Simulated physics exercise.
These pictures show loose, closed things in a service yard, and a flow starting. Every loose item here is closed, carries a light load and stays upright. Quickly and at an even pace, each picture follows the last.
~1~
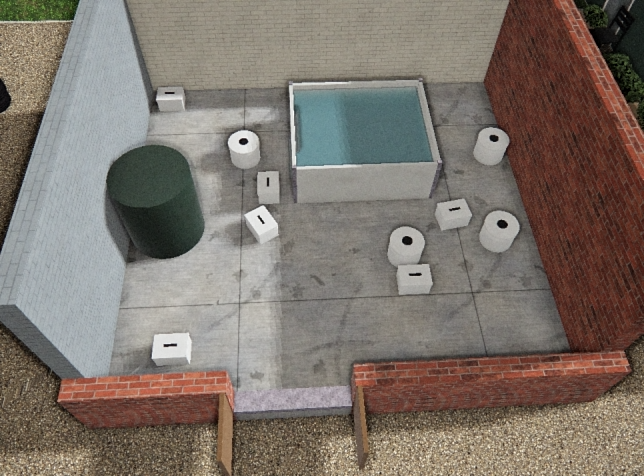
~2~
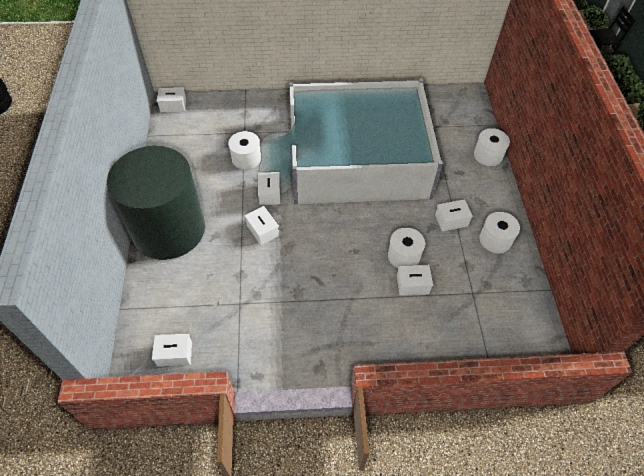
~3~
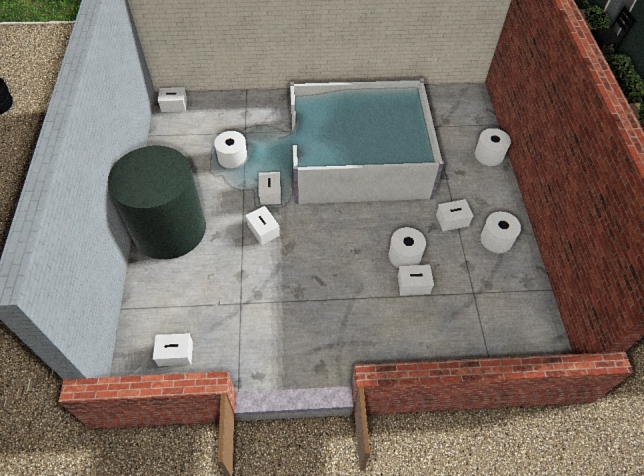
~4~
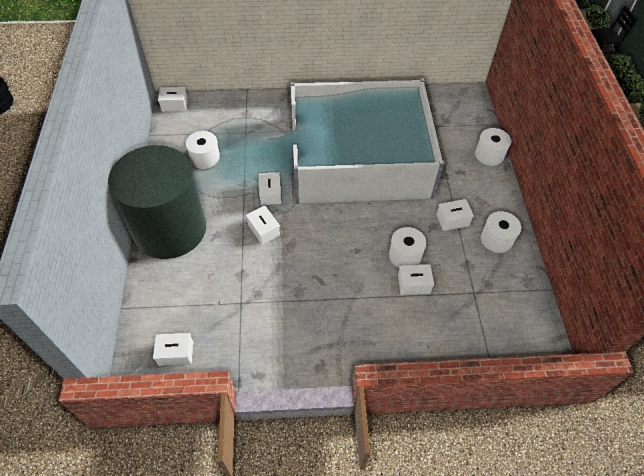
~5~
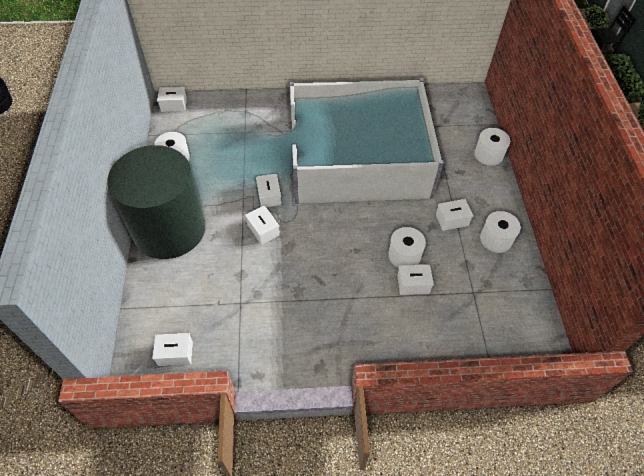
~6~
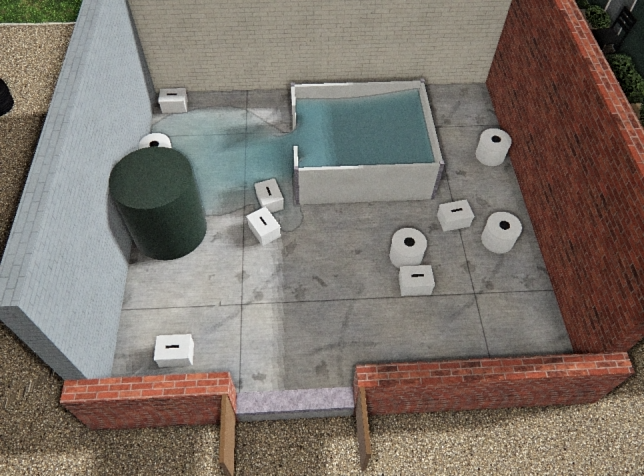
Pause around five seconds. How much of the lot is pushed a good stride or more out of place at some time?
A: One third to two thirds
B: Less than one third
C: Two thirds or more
Less than one third.
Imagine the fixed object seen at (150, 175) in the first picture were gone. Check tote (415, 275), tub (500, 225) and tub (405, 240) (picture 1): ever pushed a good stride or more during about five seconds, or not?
One at a time: The first remained nearby, the second remained nearby, the third remained nearby.
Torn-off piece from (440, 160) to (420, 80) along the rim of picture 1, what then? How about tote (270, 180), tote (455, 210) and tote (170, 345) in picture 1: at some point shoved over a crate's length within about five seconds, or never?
Lab note - in sequence: Did not travel far; travelled far enough; did not travel far.
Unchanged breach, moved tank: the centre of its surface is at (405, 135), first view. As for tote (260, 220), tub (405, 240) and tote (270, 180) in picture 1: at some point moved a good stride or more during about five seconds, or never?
Object by object: Over the mark, below the mark, over the mark.
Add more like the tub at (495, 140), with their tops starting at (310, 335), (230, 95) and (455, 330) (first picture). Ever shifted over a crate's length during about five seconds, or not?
In order: Hardly budges, shoved clear, then hardly budges.
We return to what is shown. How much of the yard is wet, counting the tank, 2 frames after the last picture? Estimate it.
I'd put it at some 30 per cent.
A moment on, 1 of 10 are well off their spots; 1 afloat.
Next, 1 of 10 are well off their spots; 2 afloat.
Later, 2 of 10 are well off their spots; 2 afloat.
In the end, 2 of 10 are well off their spots, and 2 have been at some point; 2 afloat.
